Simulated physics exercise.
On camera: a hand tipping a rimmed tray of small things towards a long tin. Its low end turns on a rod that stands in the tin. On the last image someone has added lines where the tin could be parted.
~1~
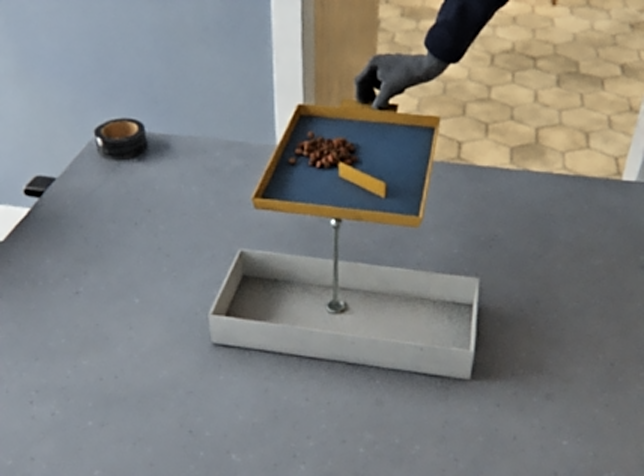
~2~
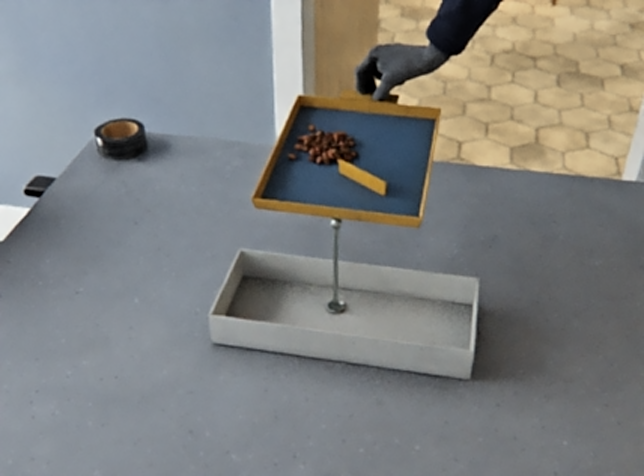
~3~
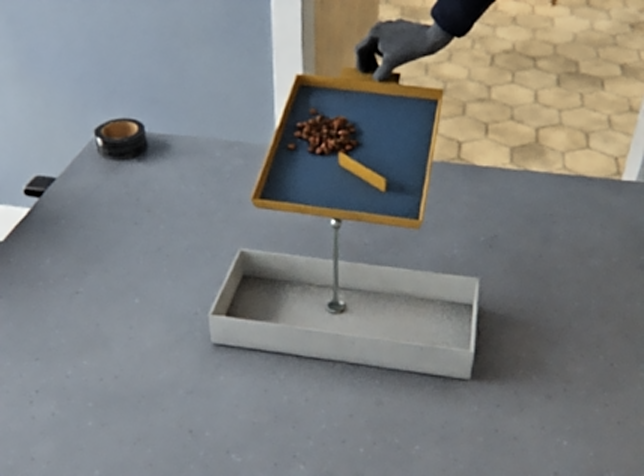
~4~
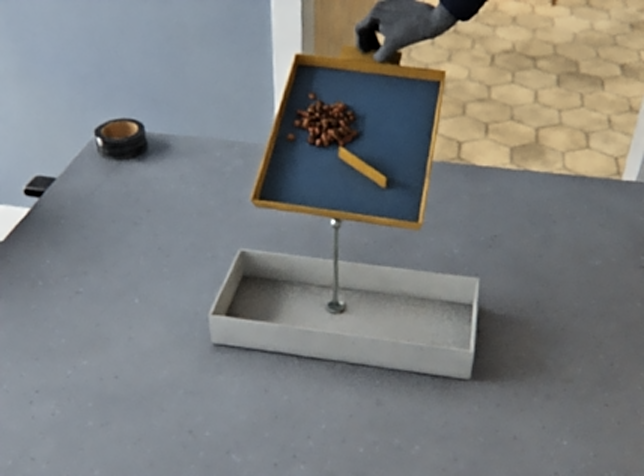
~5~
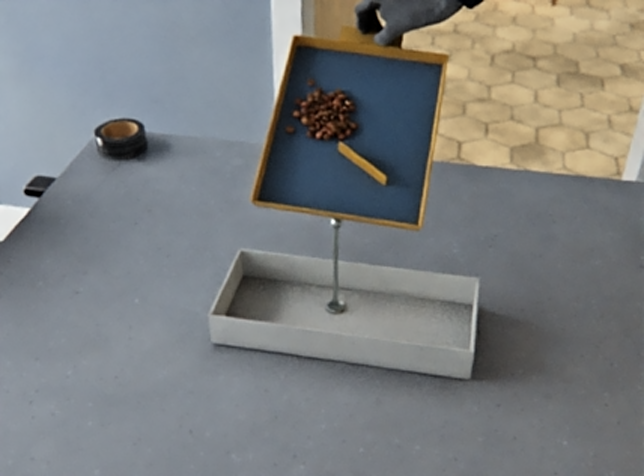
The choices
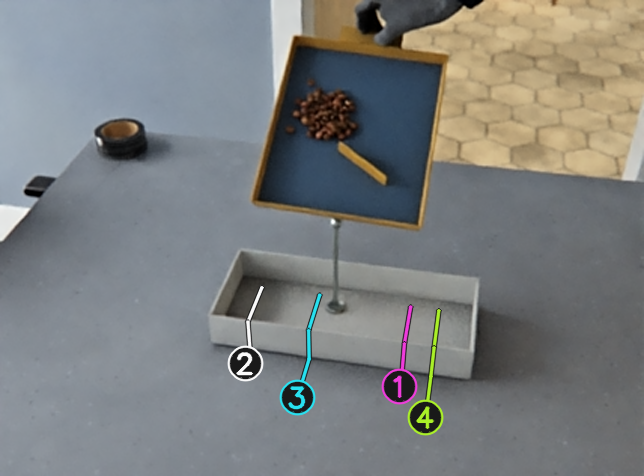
To begin with, a gloved hand holds the far edge of a square tray, dark blue with a yellowish rim, on a rod standing in a long pale tin. The hand then raises that edge steadily, tilting the tray more steeply towards the viewer, while the small brown pieces stay clustered beside a short fin.
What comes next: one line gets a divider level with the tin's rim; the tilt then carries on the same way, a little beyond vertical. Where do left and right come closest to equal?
Choose 3.
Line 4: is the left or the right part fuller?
The left side.
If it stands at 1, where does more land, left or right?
Left.
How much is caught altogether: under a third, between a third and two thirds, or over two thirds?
Over two thirds.
On the marked copy, line 1 crosses the front rim at (404, 342); line 2 crosses the front rim at (248, 320); line 3 crosses the front rim at (308, 329); line 4 crosses the front rim at (434, 346).
If 1 is chosen, of what is caught, most on the left of the divider, a small part on the right.
If 2 is chosen, of what is caught, a stray few on the left of the divider, nearly all on the right.
If 3 is chosen, of what is caught, about a third on the left of the divider, about two thirds on the right.
If 4 is chosen, of what is caught, all on the left of the divider, none on the right.
